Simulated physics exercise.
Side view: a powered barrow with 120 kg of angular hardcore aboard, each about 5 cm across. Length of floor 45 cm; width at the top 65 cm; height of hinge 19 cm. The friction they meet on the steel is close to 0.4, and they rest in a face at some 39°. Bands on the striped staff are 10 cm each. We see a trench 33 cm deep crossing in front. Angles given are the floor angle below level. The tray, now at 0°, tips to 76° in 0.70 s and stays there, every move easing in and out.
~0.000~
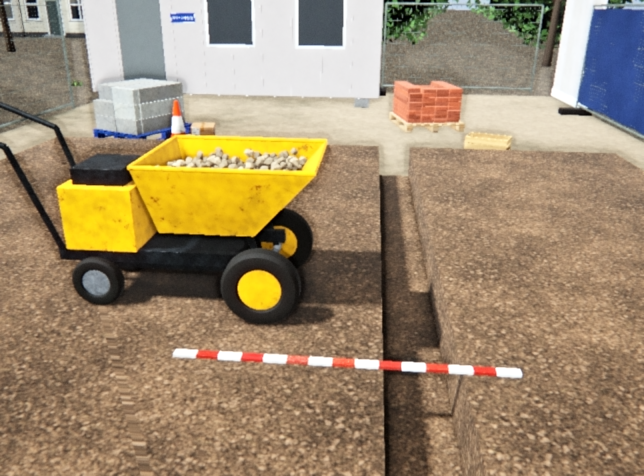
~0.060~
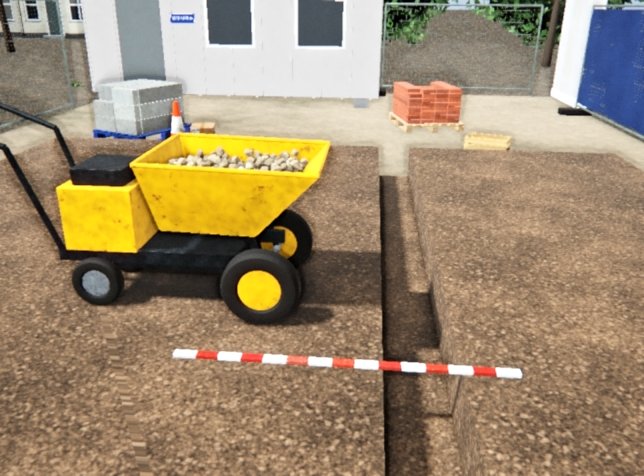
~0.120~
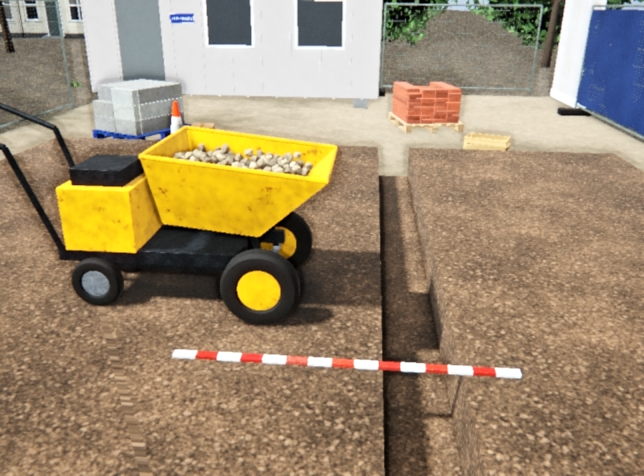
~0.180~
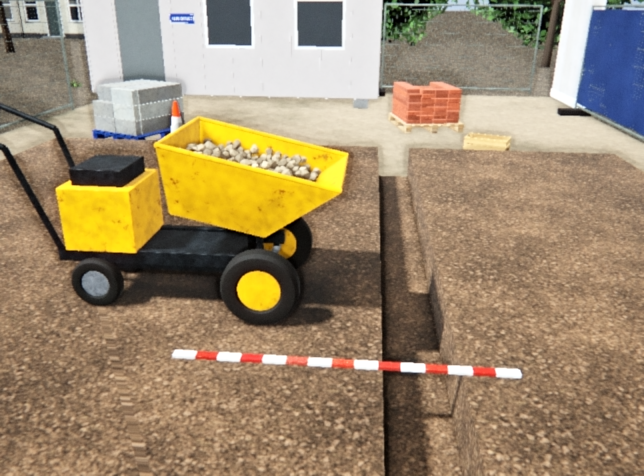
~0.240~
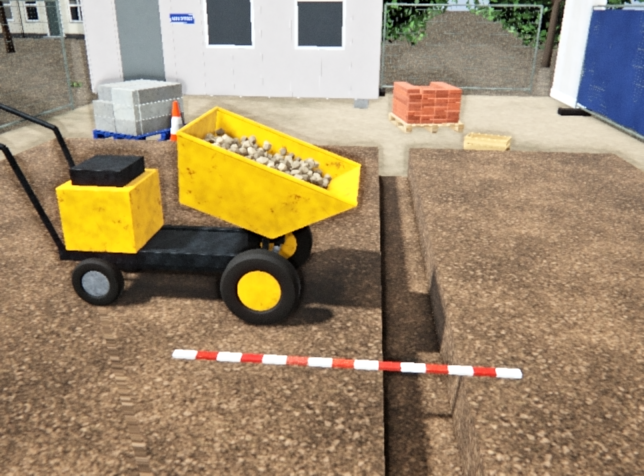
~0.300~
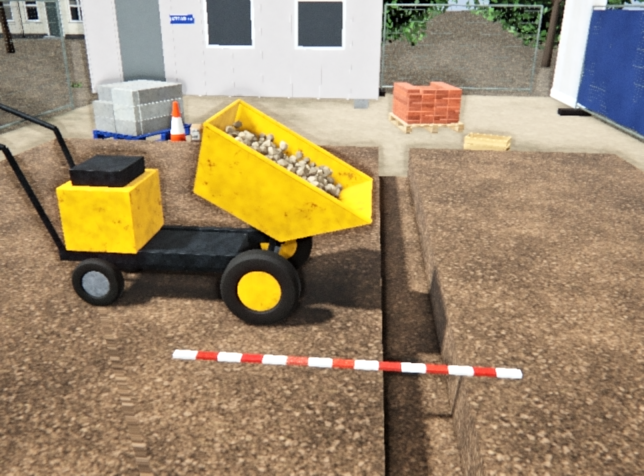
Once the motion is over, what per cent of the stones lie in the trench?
90 %.
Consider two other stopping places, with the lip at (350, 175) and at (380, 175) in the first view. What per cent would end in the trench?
I'd expect some 55 per cent, then some 5.
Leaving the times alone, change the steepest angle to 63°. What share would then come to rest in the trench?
Then close to 55 per cent.
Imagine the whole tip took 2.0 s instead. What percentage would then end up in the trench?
With that timing, about 100 per cent.
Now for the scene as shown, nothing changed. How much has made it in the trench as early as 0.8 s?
Some 35 per cent.
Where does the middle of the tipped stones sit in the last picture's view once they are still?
The resting stones are centred at roughly (418, 339).
After 0.5 s the floor is at 64°; 100 % in the tray; the foremost stones are at (382, 253).
After 0.8 s the floor is at 76°; 64 % in the tray, 34 % in the trench, 2 % past the trench; the foremost stones are at (458, 308).
After 1.1 s the floor is at 76°; 11 % in the tray, 79 % in the trench, 10 % past the trench; the foremost stones are at (554, 293).
After 3.1 s the floor is at 76°; 0 % in the tray, 90 % in the trench, 10 % past the trench; the foremost stones are at (601, 300).
